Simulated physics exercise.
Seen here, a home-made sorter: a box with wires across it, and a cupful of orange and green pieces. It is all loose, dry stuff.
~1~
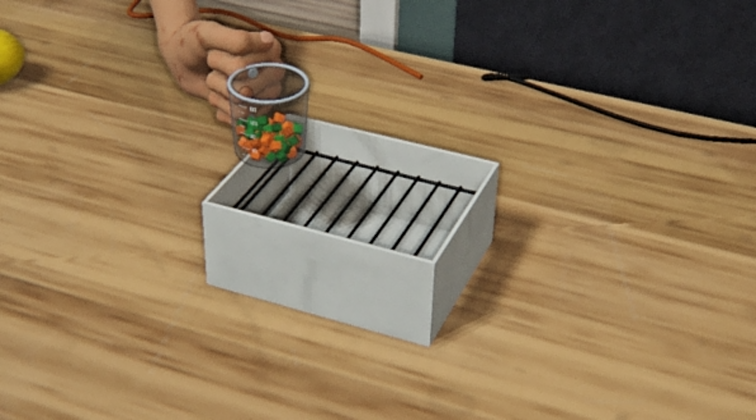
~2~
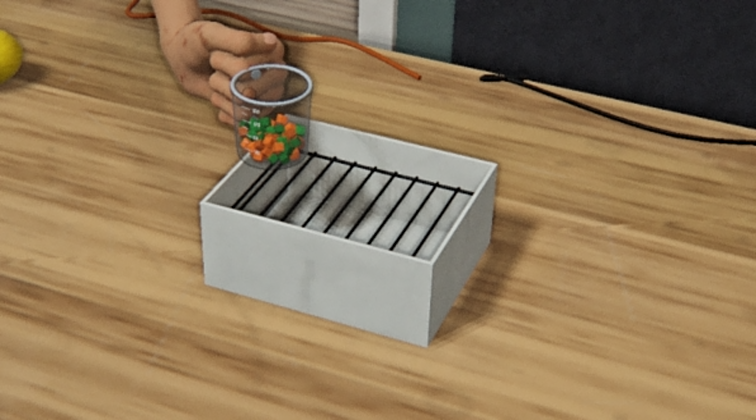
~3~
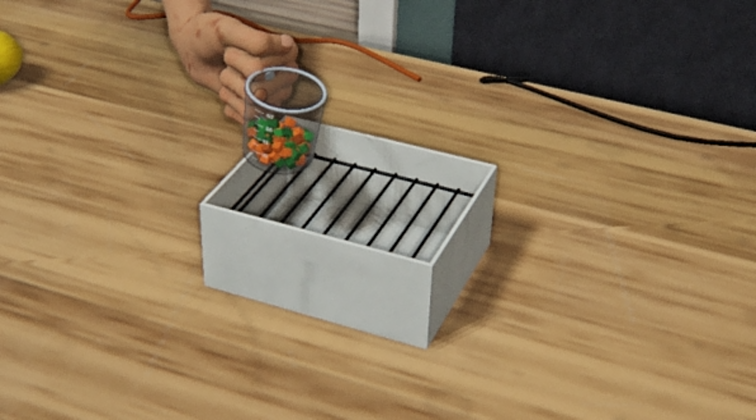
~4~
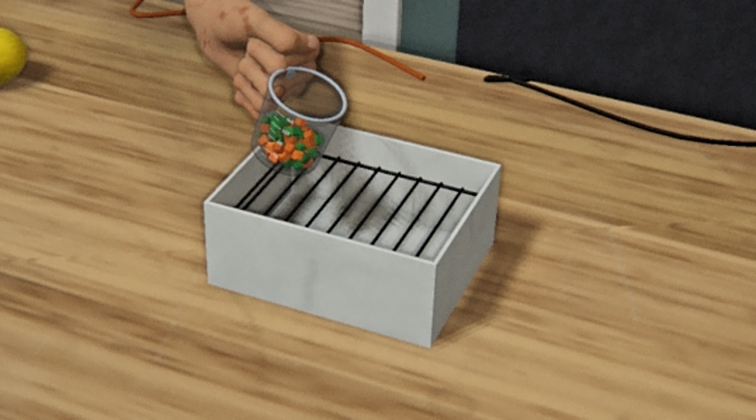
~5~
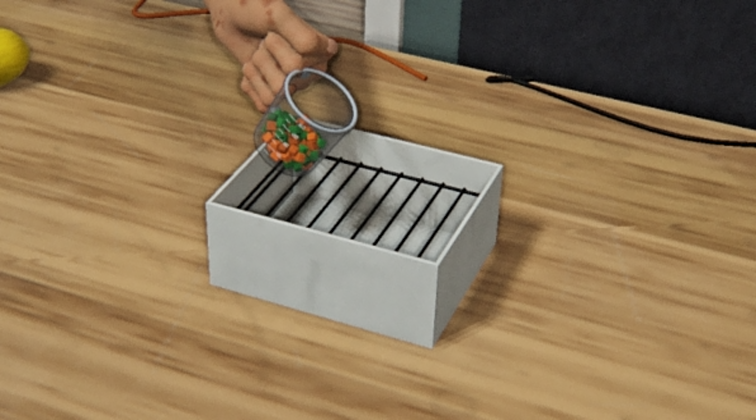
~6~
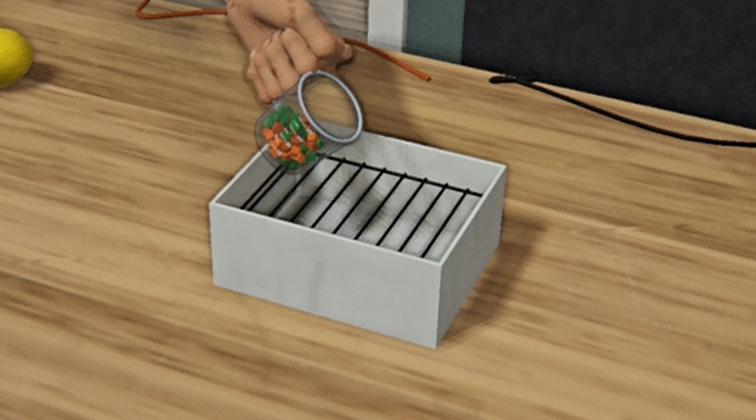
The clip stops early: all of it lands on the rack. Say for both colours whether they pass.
Orange: They end up below. Green: They end up below.
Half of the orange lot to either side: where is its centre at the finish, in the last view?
At about (361, 266).
Then, 0.25 s on from there, orange ones, the whole lot in the cup; green ones, the whole lot in the cup.
Then, 0.57 s on from there, orange ones, the whole lot in the cup; green ones, the whole lot in the cup.
Then, 0.91 s on from there, orange ones, the bulk in the cup, a little on or over the wires, only a few under the rack; green ones, near two thirds in the cup, near a quarter on or over the wires, a little under the rack.
In the end, orange ones, the whole lot under the rack; green ones, the whole lot under the rack.
